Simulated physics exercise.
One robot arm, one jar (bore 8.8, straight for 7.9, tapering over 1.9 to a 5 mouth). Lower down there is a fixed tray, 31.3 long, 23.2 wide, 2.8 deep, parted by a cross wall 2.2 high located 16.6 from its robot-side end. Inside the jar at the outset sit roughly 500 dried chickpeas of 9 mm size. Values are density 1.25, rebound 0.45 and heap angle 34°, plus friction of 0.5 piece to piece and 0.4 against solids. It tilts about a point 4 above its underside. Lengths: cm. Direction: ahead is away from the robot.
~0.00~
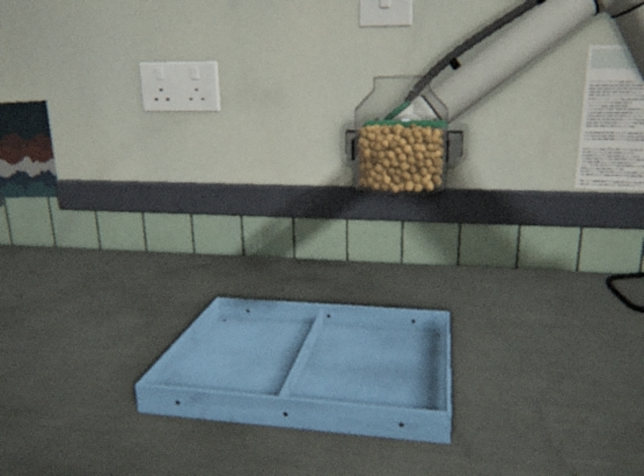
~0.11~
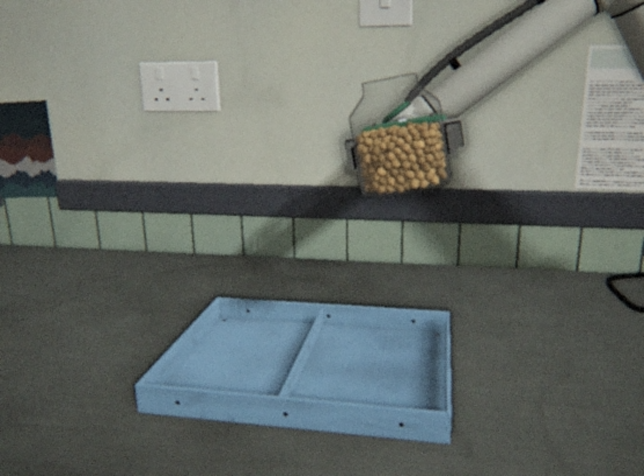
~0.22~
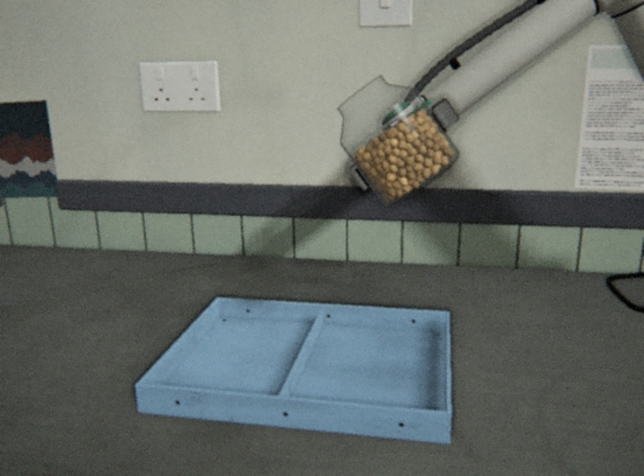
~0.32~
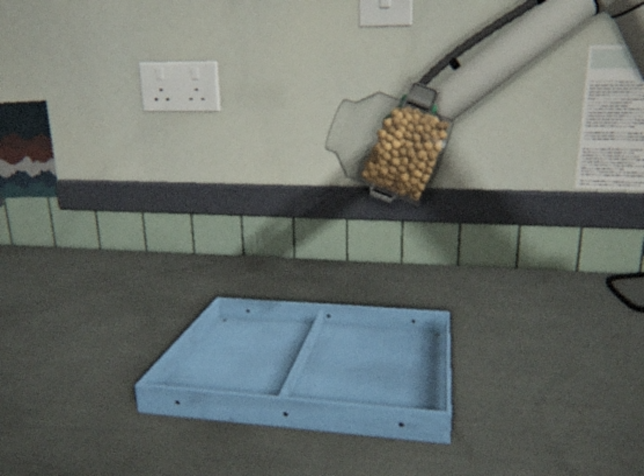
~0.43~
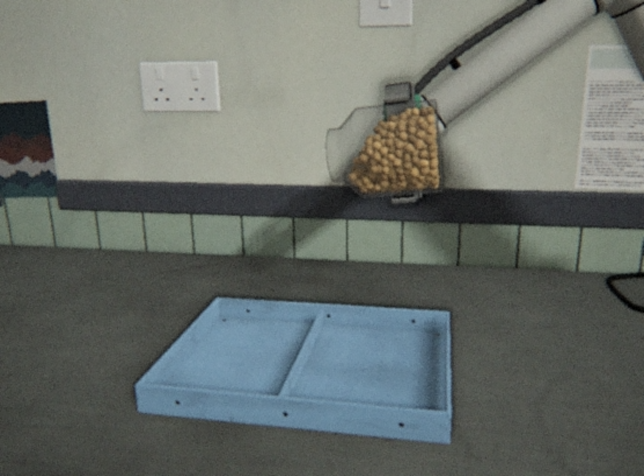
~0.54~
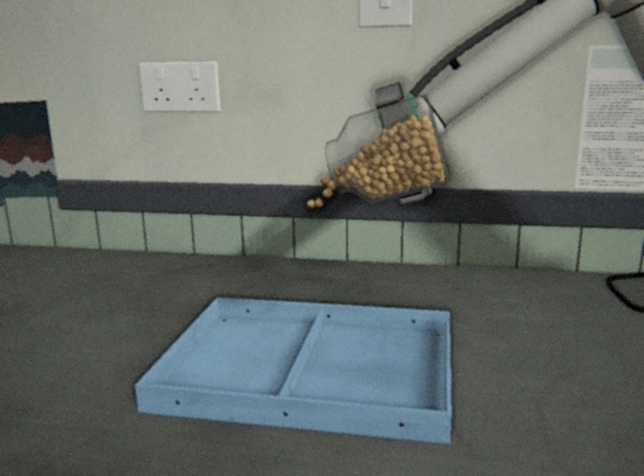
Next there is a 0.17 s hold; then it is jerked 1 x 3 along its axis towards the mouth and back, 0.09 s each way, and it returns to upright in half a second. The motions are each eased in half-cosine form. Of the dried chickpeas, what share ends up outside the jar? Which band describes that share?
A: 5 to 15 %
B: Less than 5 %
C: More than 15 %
Option C: More than 15 %.
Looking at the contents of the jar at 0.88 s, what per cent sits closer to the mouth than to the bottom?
Close to 75 per cent lies in the mouth half.
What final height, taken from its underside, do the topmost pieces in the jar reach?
The topmost pieces come to rest some 7.0 cm above the jar's underside.
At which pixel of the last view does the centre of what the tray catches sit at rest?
Roughly pixel (244, 354).
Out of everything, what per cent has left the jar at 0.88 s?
About 15 percent up to now.
After 0.88 s, tipped 106°, highest piece 28 above the table; 438 in the jar, 30 in the far-side part, 6 in the robot-side part, 31 in flight or on a rim.
After 1.22 s, tipped 27°, highest piece 32 above the table; 405 in the jar, 80 in the far-side part, 13 in the robot-side part, 7 in flight or on a rim.
After 1.59 s, upright, highest piece 29 above the table; 405 in the jar, 86 in the far-side part, 14 in the robot-side part.
After 2.29 s, upright, highest piece 29 above the table; 405 in the jar, 86 in the far-side part, 14 in the robot-side part.
At rest, 405 in the jar, 86 in the far-side part, 14 in the robot-side part. That is 20 % outside the jar.
